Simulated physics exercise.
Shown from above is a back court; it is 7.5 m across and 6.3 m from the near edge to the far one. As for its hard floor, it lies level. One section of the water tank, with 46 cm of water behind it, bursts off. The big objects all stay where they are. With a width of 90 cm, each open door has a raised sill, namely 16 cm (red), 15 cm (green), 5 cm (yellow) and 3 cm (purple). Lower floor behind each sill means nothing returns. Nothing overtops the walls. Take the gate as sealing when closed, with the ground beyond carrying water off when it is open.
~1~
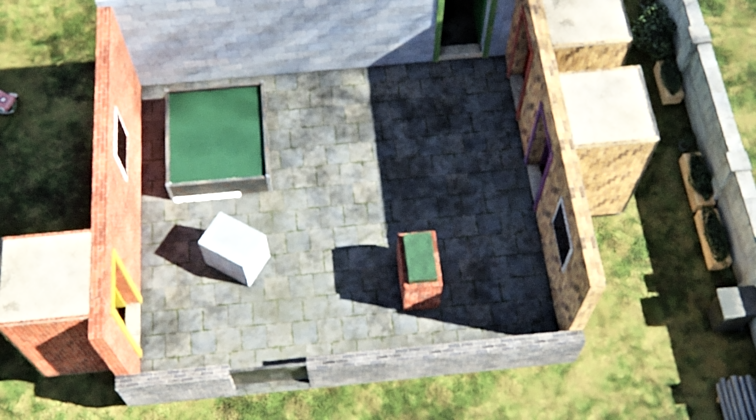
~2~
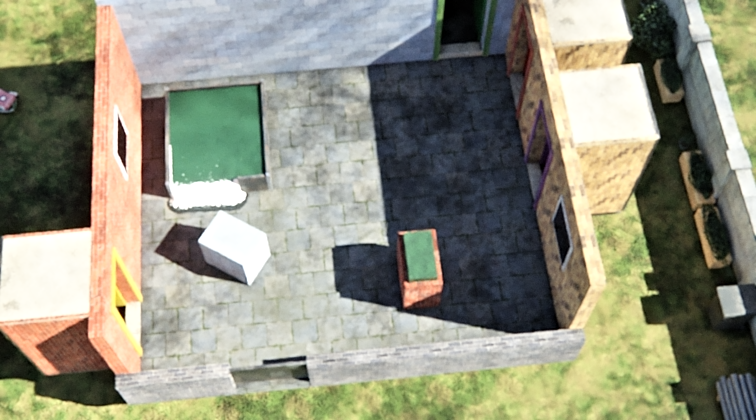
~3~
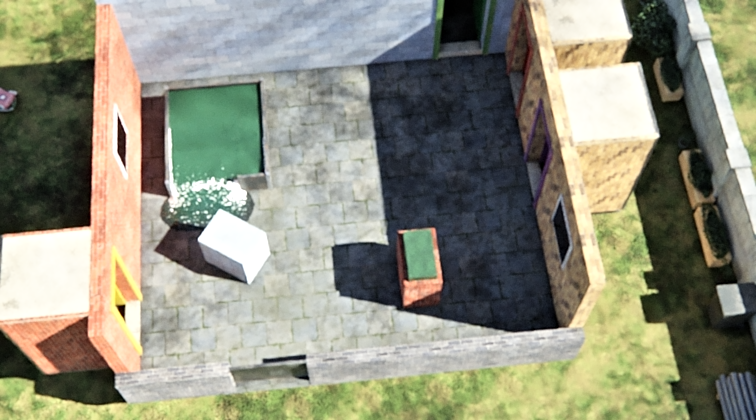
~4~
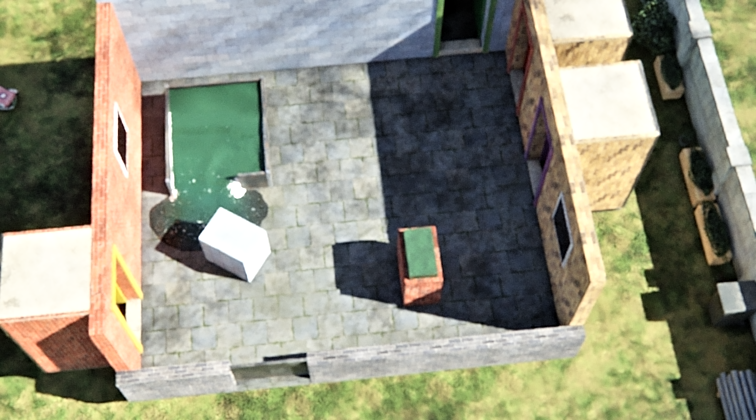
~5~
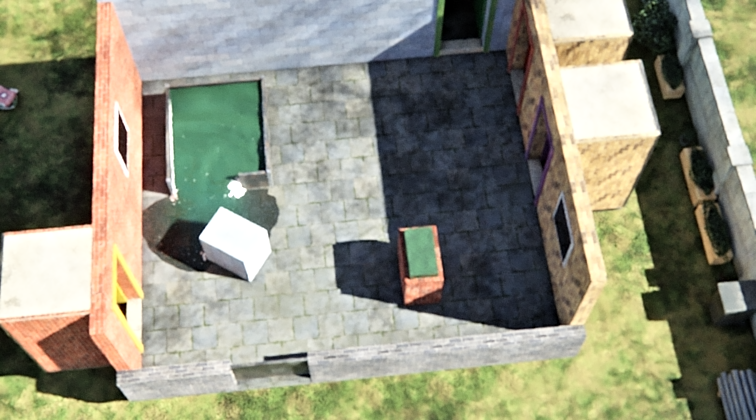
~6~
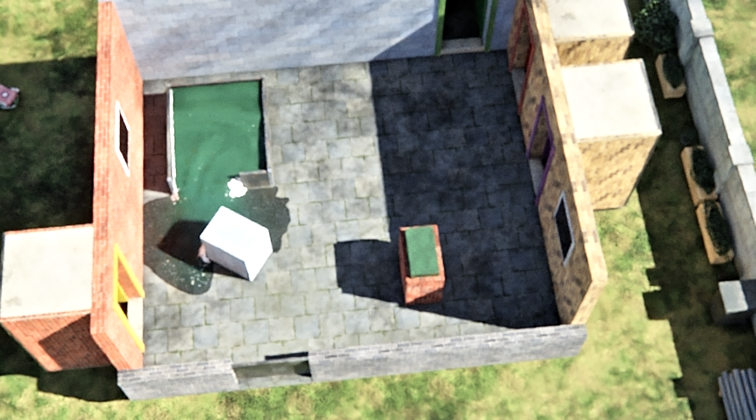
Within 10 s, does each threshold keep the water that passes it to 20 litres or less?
In the end the red door stops short of the limit. The green door stops short of the limit. The yellow door overruns the limit. The purple door stops short of the limit.
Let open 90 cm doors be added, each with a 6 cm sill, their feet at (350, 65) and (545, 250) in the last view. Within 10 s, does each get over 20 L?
Result in order - not enough, then not enough.
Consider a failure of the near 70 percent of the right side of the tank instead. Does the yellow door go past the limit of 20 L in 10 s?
Then: Yellow short of it.
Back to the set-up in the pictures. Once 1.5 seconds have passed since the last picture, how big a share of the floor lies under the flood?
Close to 25 in a hundred parts are wet.
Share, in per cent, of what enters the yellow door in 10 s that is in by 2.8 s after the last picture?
Share by then: ~ 40 %.
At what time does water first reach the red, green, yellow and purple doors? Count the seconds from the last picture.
Red: 7.5 s; green: 8.5 s; yellow: 0.5 s; purple: 5.0 s.
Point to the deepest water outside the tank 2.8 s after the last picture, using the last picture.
At about (143, 381).
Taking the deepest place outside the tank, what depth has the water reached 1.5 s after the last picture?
Peak depth: Approx. 34 cm.
Then, 0.7 s after the last picture water covers 15 % of the floor and is deepest (28 cm) near (230, 224); red door not reached, green door not reached, yellow door 13 cm at the sill, 0 L in, purple door not reached.
Then, 1.5 s after the last picture water covers 25 % of the floor and is deepest (34 cm) near (153, 380); red door not reached, green door not reached, yellow door 12 cm at the sill, 21 L in, purple door not reached.
Then, 2.8 s after the last picture water covers 40 % of the floor and is deepest (24 cm) near (143, 381); red door not reached, green door not reached, yellow door 10 cm at the sill, 51 L in, purple door not reached.
Then, 5.3 s after the last picture water covers 60 % of the floor and is deepest (12 cm) near (143, 381); red door not reached, green door not reached, yellow door 10 cm at the sill, 94 L in, purple door 3 cm at the sill, 0 L in.
Then, 9.3 s after the last picture water covers 90 % of the floor and is deepest (8 cm) near (497, 56); red door 4 cm at the sill, 0 L in, green door 5 cm at the sill, 0 L in, yellow door 6 cm at the sill, 123 L in, purple door 4 cm at the sill, 5 L in.
